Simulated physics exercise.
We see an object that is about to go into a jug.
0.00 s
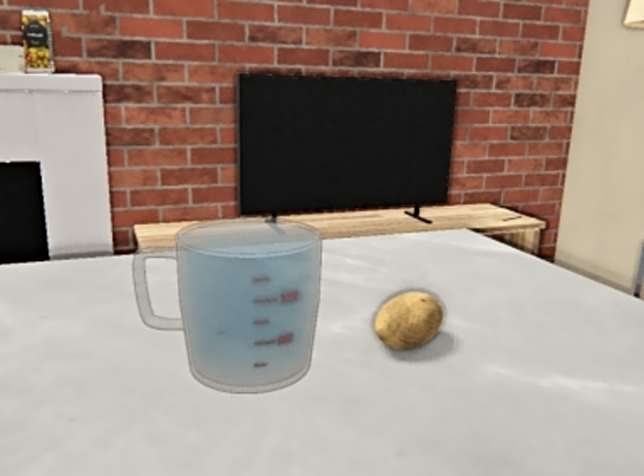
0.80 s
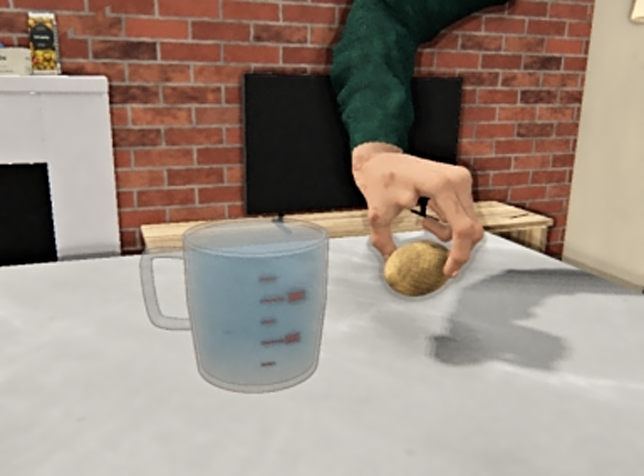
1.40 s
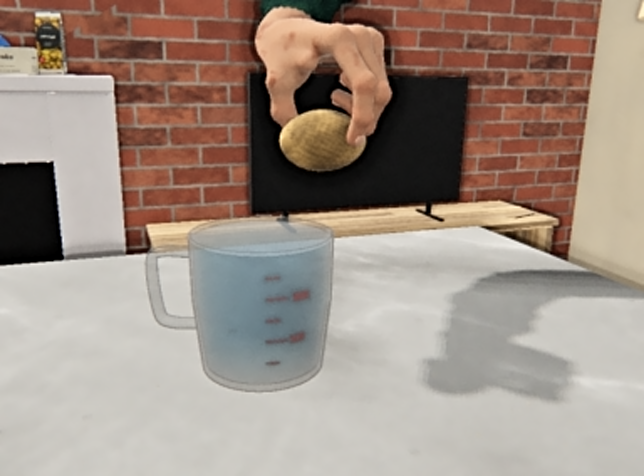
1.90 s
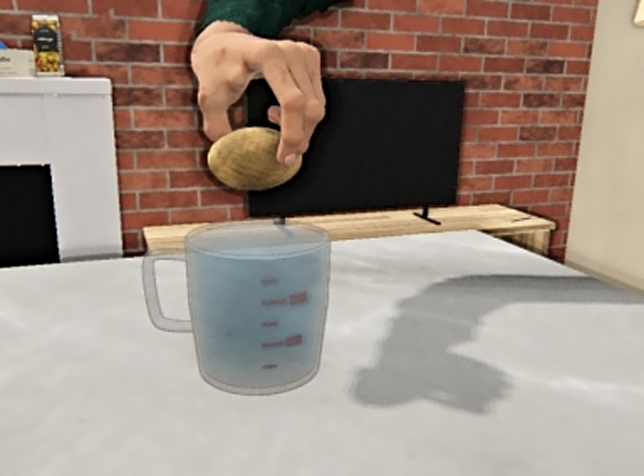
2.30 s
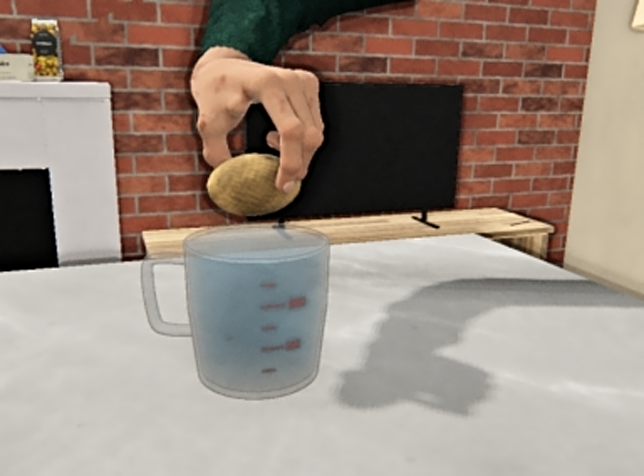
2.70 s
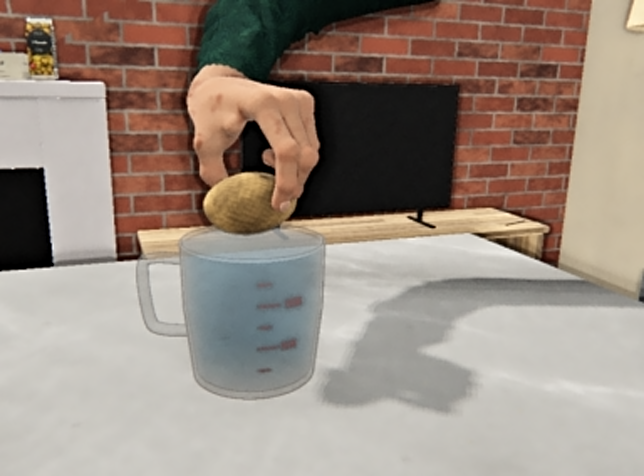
On a pale tabletop before a brick wall and dark television, a hand in a green sleeve picks up a potato, carries it left over a jug nearly full of bluish liquid, and lowers it to just above the surface.
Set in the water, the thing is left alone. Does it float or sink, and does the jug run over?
In the end it falls to the base, and the jug lets some spill.
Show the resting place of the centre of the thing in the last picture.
Approximately (254, 337).
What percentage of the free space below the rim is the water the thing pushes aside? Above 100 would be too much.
240 percent.
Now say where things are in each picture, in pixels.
In the first frame, the potato lies on the top at (410, 320); jug (251, 297) nearly full.
The second frame shows a hand picks up the potato at (420, 268); jug nearly full, surface at (257, 238).
In the third frame, the potato is carried over at (325, 140); jug (263, 295) nearly full.
In the fourth frame, the potato is above the jug at (258, 159); jug nearly full, surface at (259, 240).
The fifth frame shows the potato comes down at (257, 185); jug (258, 302) nearly full.
In the sixth frame, the potato is just over the surface at (253, 203); jug nearly full, surface at (253, 244).
By 3.0 s, the potato enters the water; the jug is full to the brim.
By 3.4 s, the potato goes on down; the jug is full to the brim; it has run over.
By 5.0 s, the potato has sunk; the jug is full to the brim; it has run over.
